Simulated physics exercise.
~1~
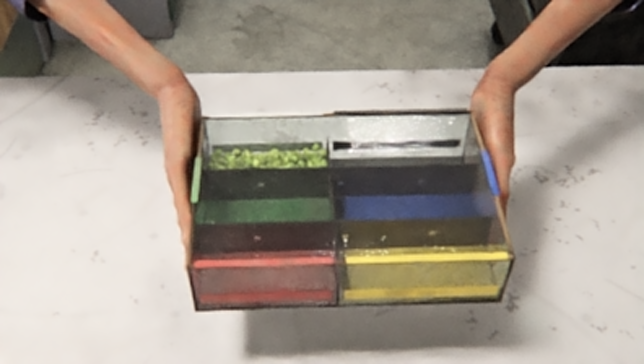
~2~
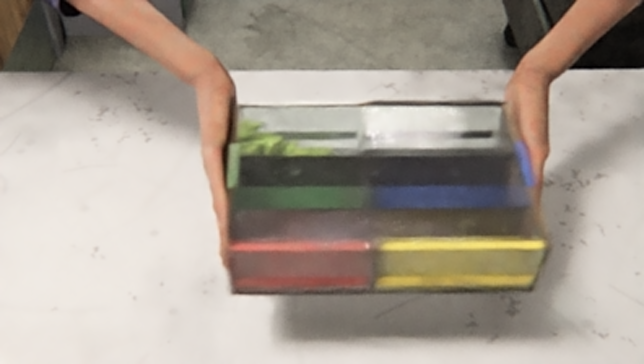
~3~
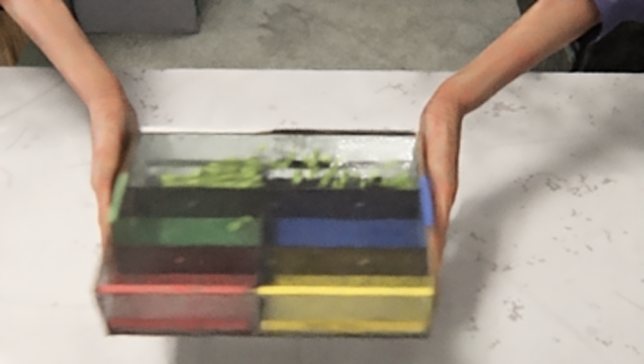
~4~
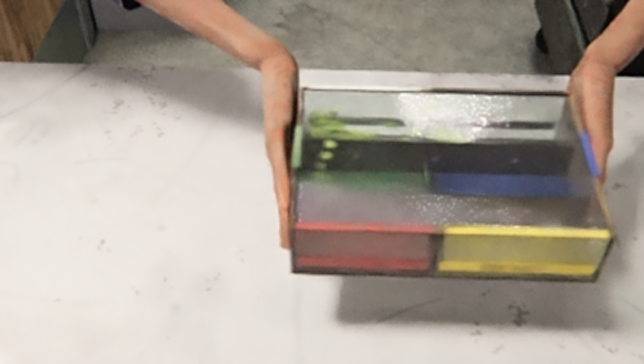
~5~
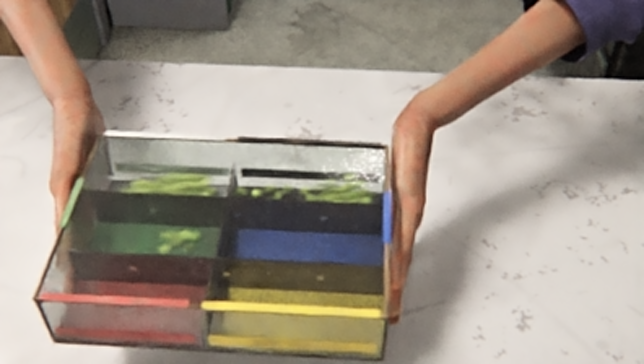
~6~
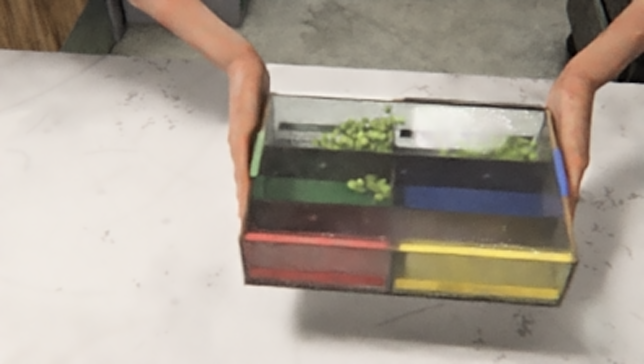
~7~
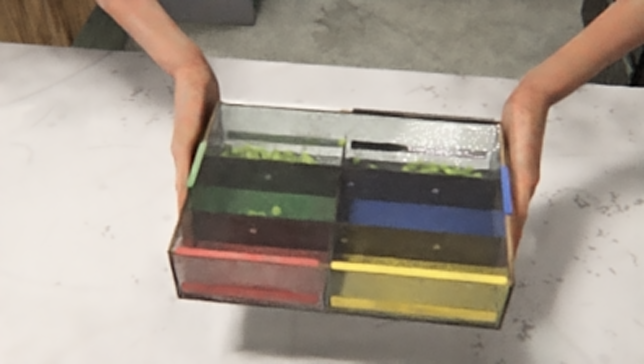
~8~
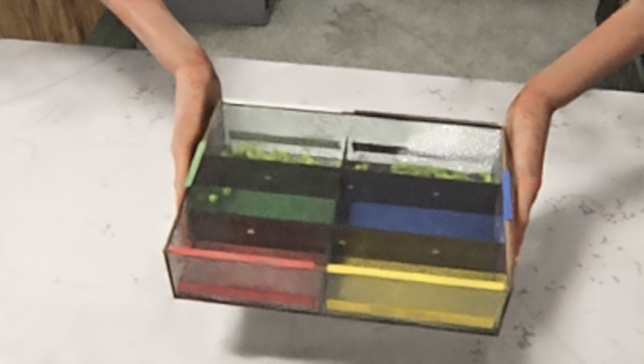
The clip shows two hands holding a clear-lidded box divided into coloured compartments above a pale tabletop, shaking it from side to side so the green peas at the back left scatter, then holding it still with most peas spread across both back compartments.
